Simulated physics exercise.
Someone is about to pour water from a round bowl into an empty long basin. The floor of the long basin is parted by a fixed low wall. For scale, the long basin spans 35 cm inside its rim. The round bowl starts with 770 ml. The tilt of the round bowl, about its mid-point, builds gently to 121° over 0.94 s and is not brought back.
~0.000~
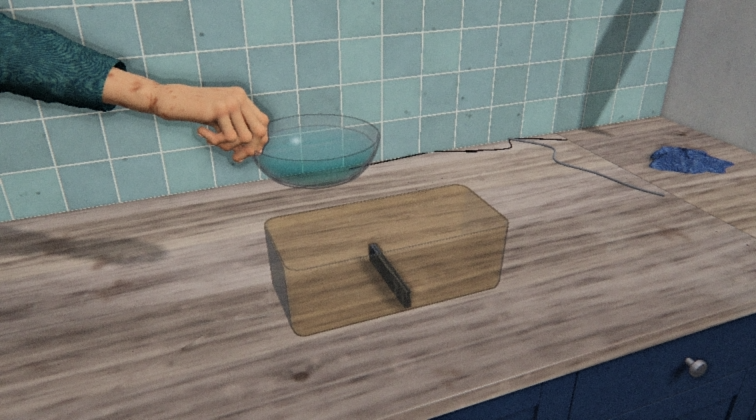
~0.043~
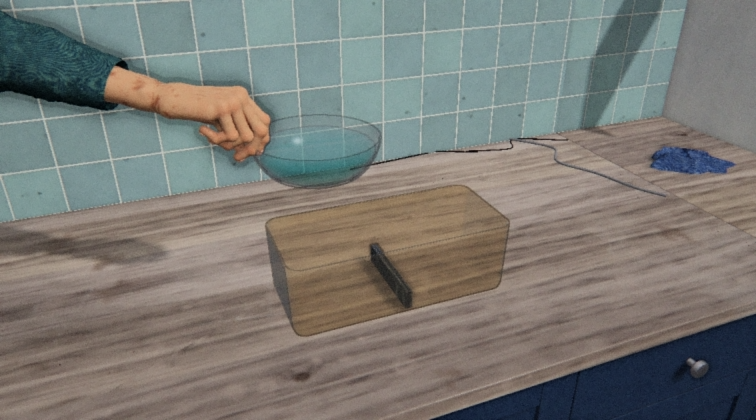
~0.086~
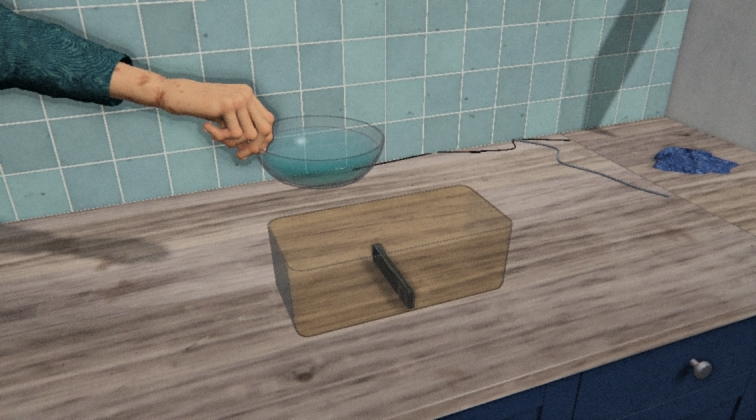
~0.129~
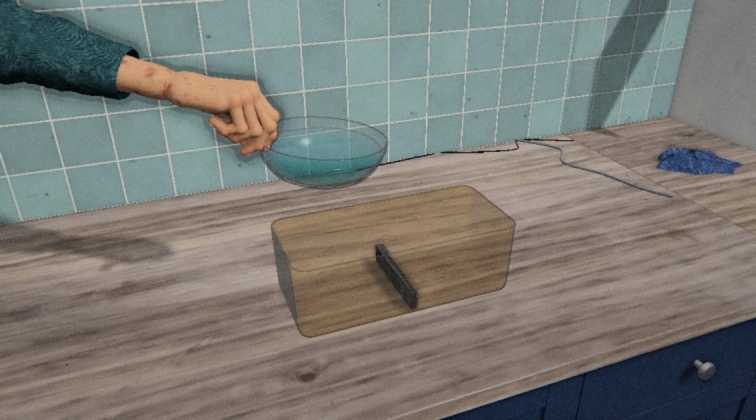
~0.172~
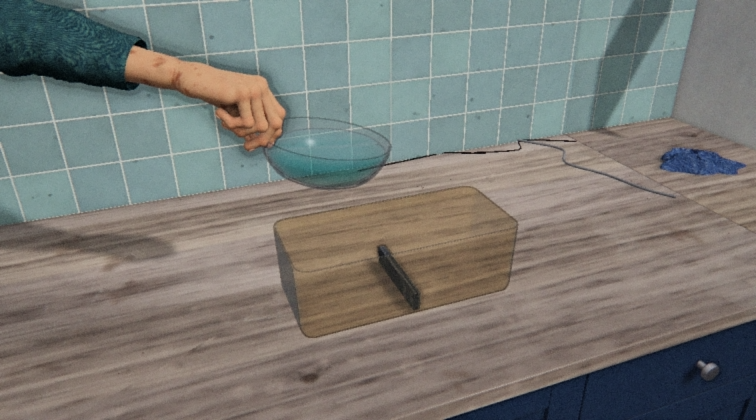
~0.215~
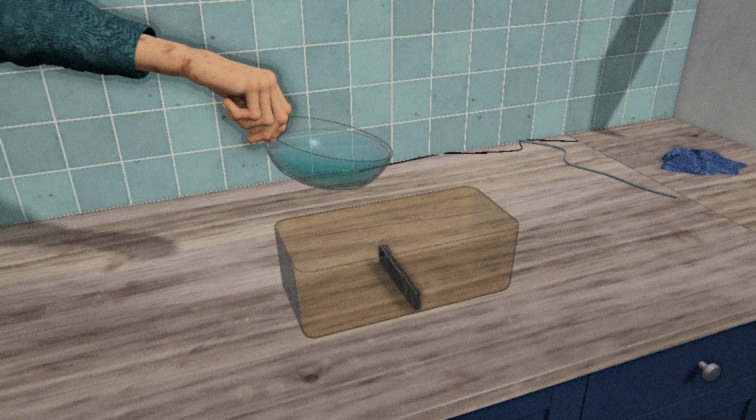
A hand slowly tilts a clear round bowl slightly to the right above the wooden counter.
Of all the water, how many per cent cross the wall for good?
About 66 per cent.
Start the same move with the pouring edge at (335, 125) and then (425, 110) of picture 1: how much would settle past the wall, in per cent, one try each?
First 25, then 70 per cent.
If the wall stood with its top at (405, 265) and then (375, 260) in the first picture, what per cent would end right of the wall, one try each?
First 45, then 85 per cent.
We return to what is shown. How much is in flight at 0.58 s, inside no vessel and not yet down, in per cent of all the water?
Some 38 per cent.
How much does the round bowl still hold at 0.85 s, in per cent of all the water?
Near 0 in a hundred.
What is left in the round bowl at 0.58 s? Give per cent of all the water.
About 10 per cent.
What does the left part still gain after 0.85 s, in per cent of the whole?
Some 4 per cent.
After 0.58 s the tilt is 83° and 11 per cent is still to pour, 2 is left of the wall and 50 right of it.
After 0.85 s the tilt is 118° and 0 per cent is still to pour, 29 is left of the wall and 70 right of it.
After 1.13 s the tilt is 121° and 0 per cent is still to pour, 32 is left of the wall and 67 right of it.
After 1.44 s the tilt is 121° and 0 per cent is still to pour, 33 is left of the wall and 67 right of it.
In the end 33 per cent lies left of the wall, 66 right of it and 1 outside.
